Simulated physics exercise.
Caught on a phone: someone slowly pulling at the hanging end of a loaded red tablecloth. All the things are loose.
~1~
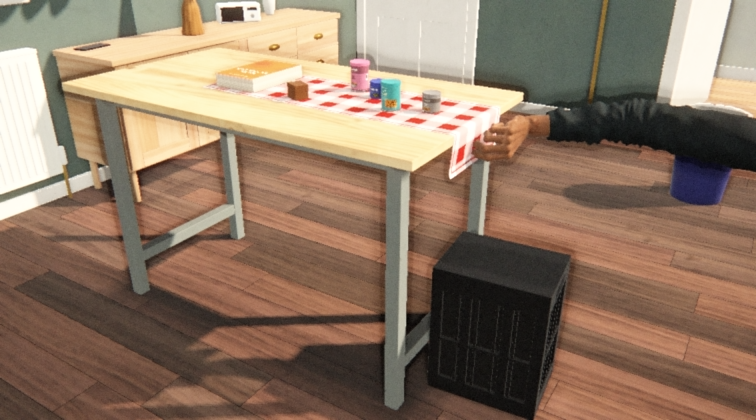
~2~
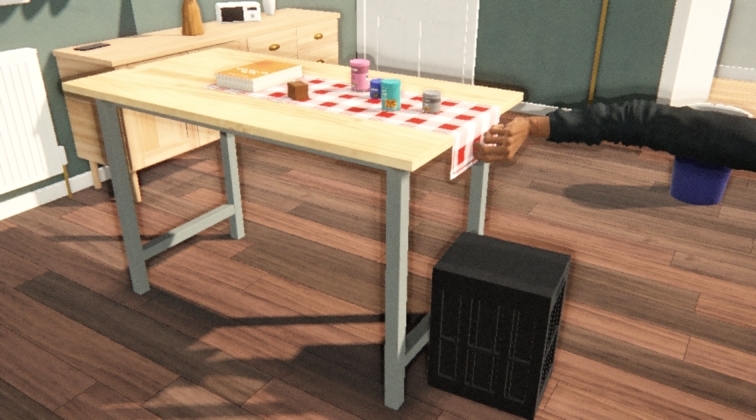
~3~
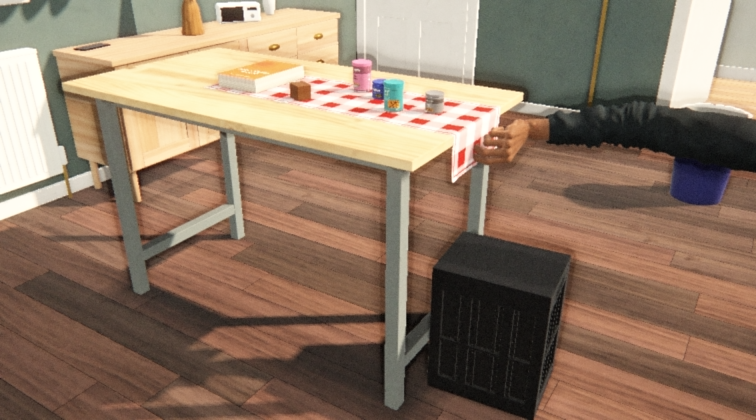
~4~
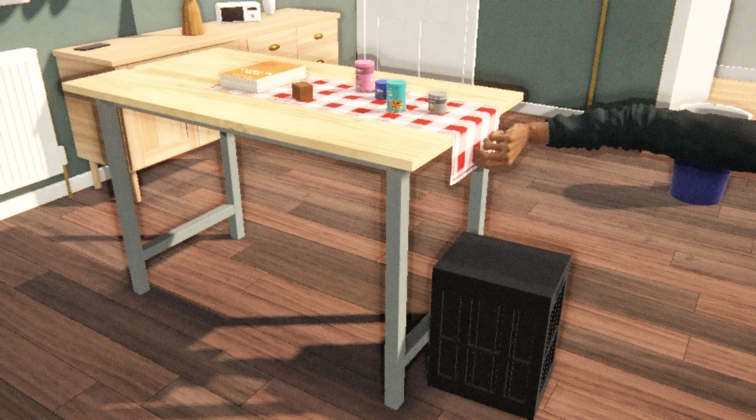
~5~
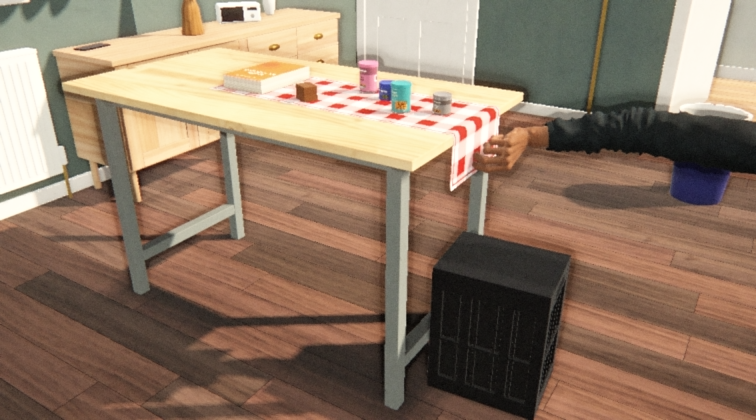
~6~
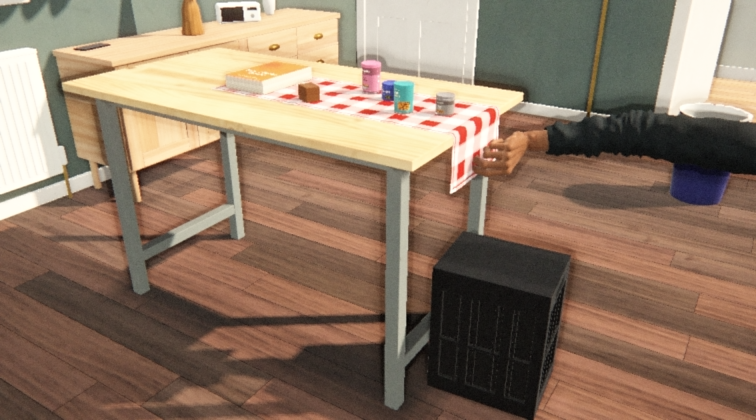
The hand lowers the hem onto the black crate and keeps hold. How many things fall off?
Over the edge go two.
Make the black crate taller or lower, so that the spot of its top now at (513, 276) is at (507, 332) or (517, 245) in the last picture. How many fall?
In that case 4 and 1.
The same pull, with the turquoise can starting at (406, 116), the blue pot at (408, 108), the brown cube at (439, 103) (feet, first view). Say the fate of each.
The turquoise can goes over; the blue pot comes down; the brown cube comes down.
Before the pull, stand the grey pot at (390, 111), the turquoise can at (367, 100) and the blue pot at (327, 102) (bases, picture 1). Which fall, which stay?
The grey pot goes over; the turquoise can survives; the blue pot does not fall.
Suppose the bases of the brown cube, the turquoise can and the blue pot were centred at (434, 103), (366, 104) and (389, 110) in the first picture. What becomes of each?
The brown cube drops off; the turquoise can stays on; the blue pot tumbles off.
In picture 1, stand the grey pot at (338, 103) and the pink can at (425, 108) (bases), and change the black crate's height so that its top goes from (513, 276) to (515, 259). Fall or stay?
The grey pot holds on, the pink can tumbles off.
A little later, hem near (473, 215); grey pot gone.
Next, hem on the crate; grey pot and turquoise can gone.
When it is over, hem on the crate; grey pot and turquoise can gone. The table loses two.
